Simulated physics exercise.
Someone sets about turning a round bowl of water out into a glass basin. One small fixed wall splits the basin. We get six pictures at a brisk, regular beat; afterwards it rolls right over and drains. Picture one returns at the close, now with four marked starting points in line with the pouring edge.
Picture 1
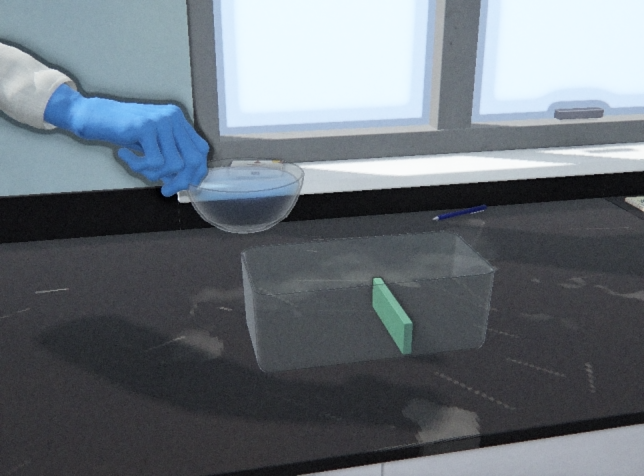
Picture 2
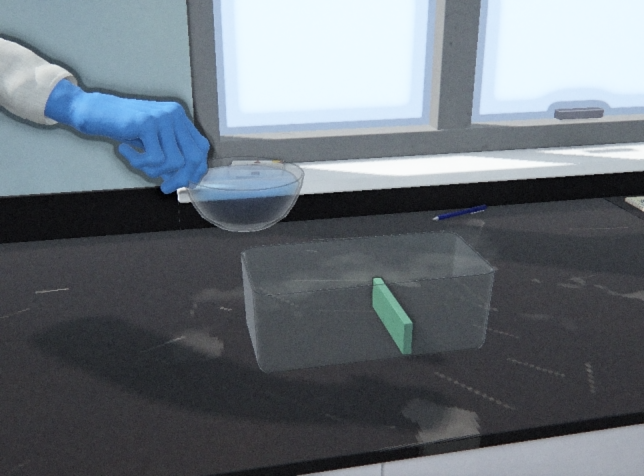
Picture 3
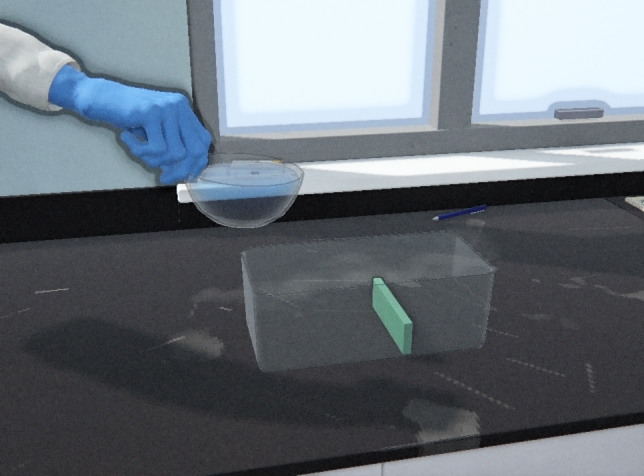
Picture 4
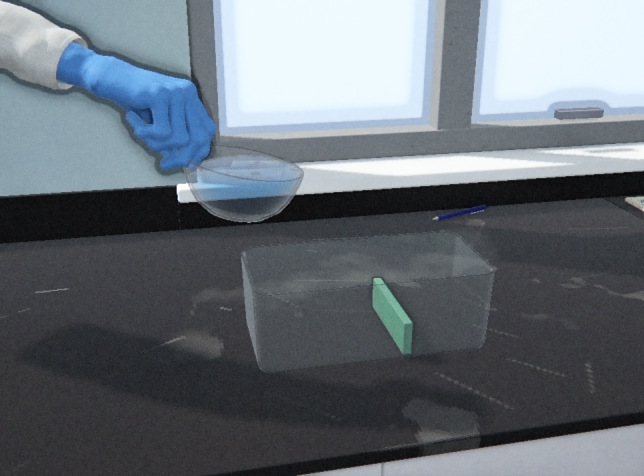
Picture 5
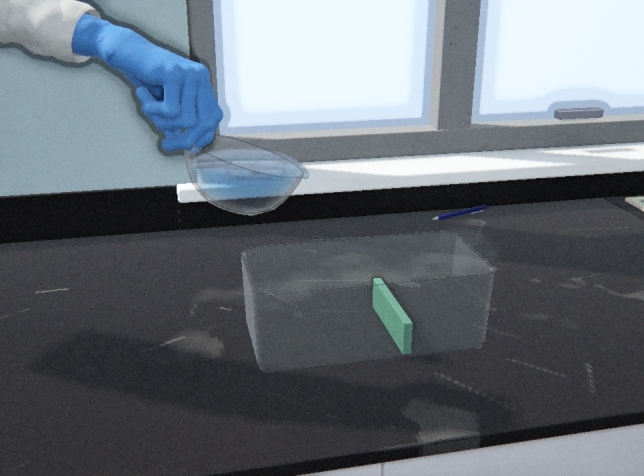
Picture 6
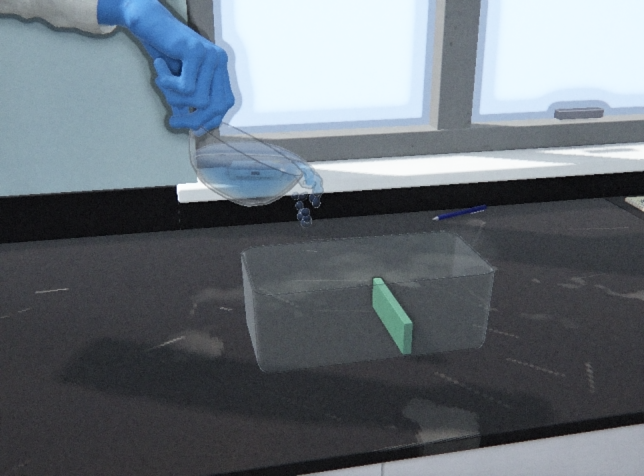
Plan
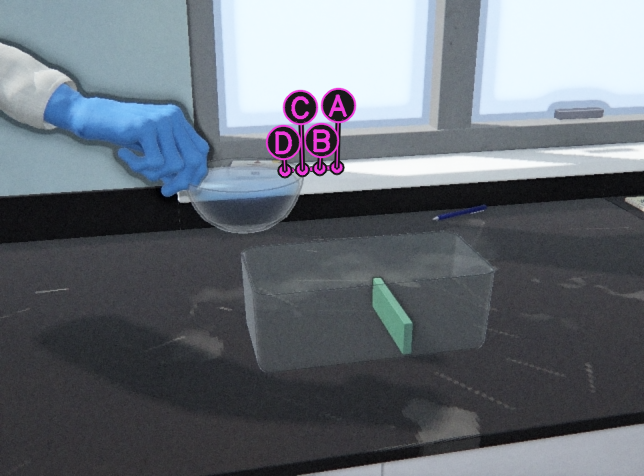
A blue-gloved hand tilting a clear round bowl of water above a glass basin with a green divider, water trickling over the lip.
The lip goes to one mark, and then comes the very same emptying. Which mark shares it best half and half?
Use spot B.
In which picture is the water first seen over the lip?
In picture 5.
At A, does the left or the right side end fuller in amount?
More ends on the right.
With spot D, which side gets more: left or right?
More ends on the left.
On the marked copy, A at (336, 167); B at (319, 168); C at (302, 169); D at (284, 170).
With A, about 17 % ends left of the wall and 82 % right of it.
With B, about 44 % ends left of the wall and 54 % right of it.
With C, about 86 % ends left of the wall and 13 % right of it.
With D, about 96 % ends left of the wall and 4 % right of it.
